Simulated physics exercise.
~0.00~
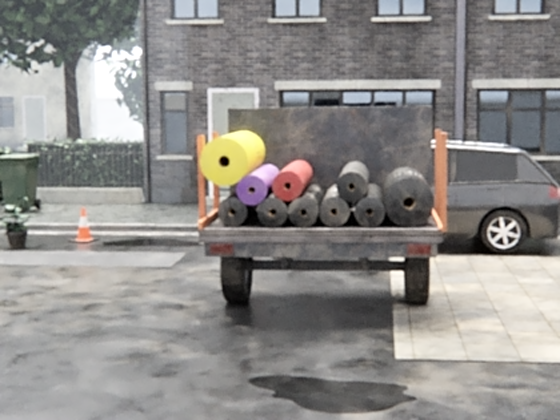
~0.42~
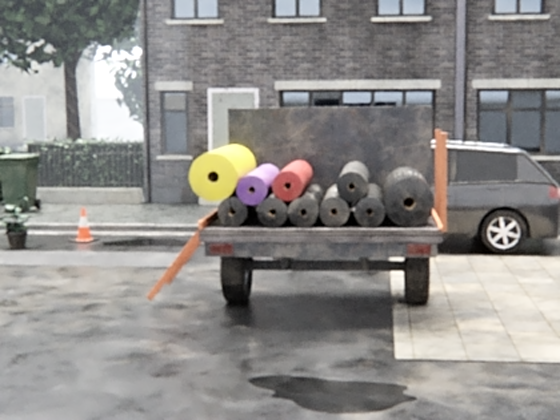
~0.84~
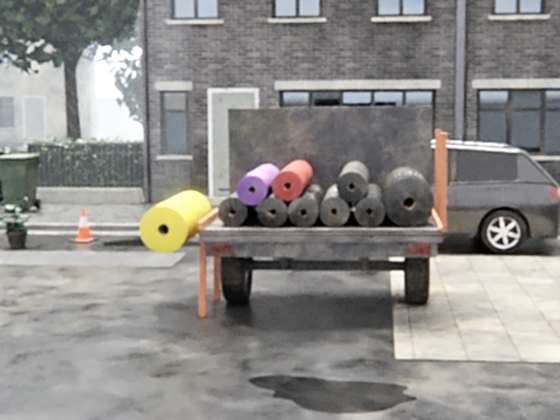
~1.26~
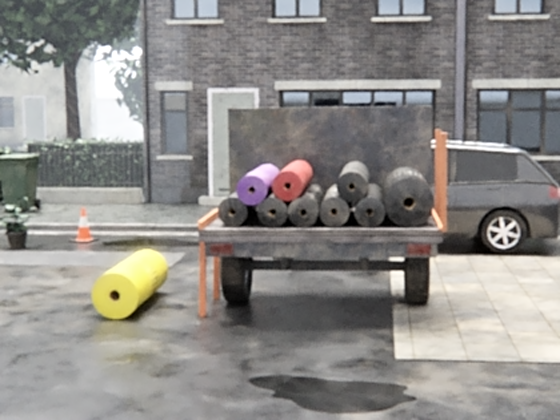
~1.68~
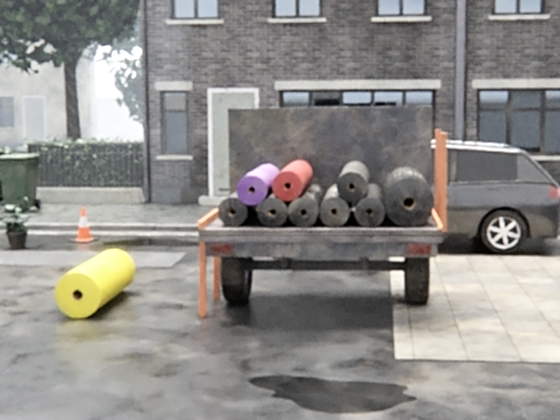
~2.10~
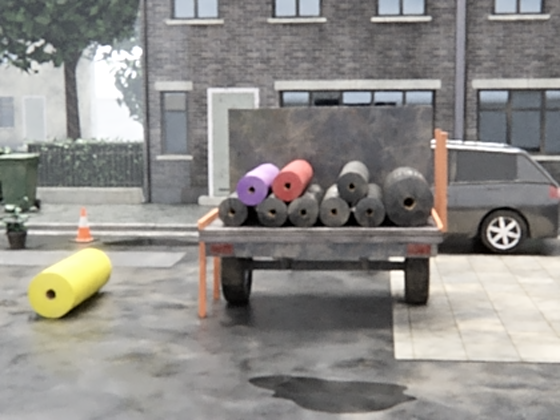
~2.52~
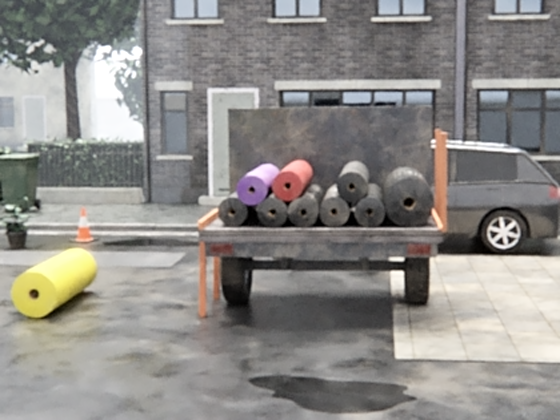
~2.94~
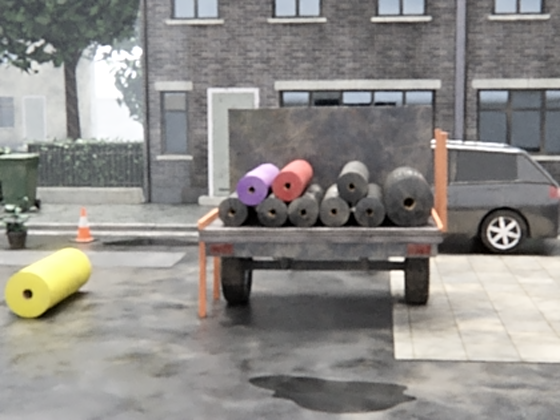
On a paved yard in front of a brick building, a parked farm trailer seen from behind carries a stack of rolls, most of them dark, with a purple, a red and a large yellow one on the left. The orange posts on the left edge swing outward and down until they hang below the deck, while those on the right stay upright. The yellow roll shifts left, tips over the open edge and drops to the ground. It rolls farther left, slowing gradually, and ends up lying near the left side of the view. The purple and red rolls remain on top of the dark ones.
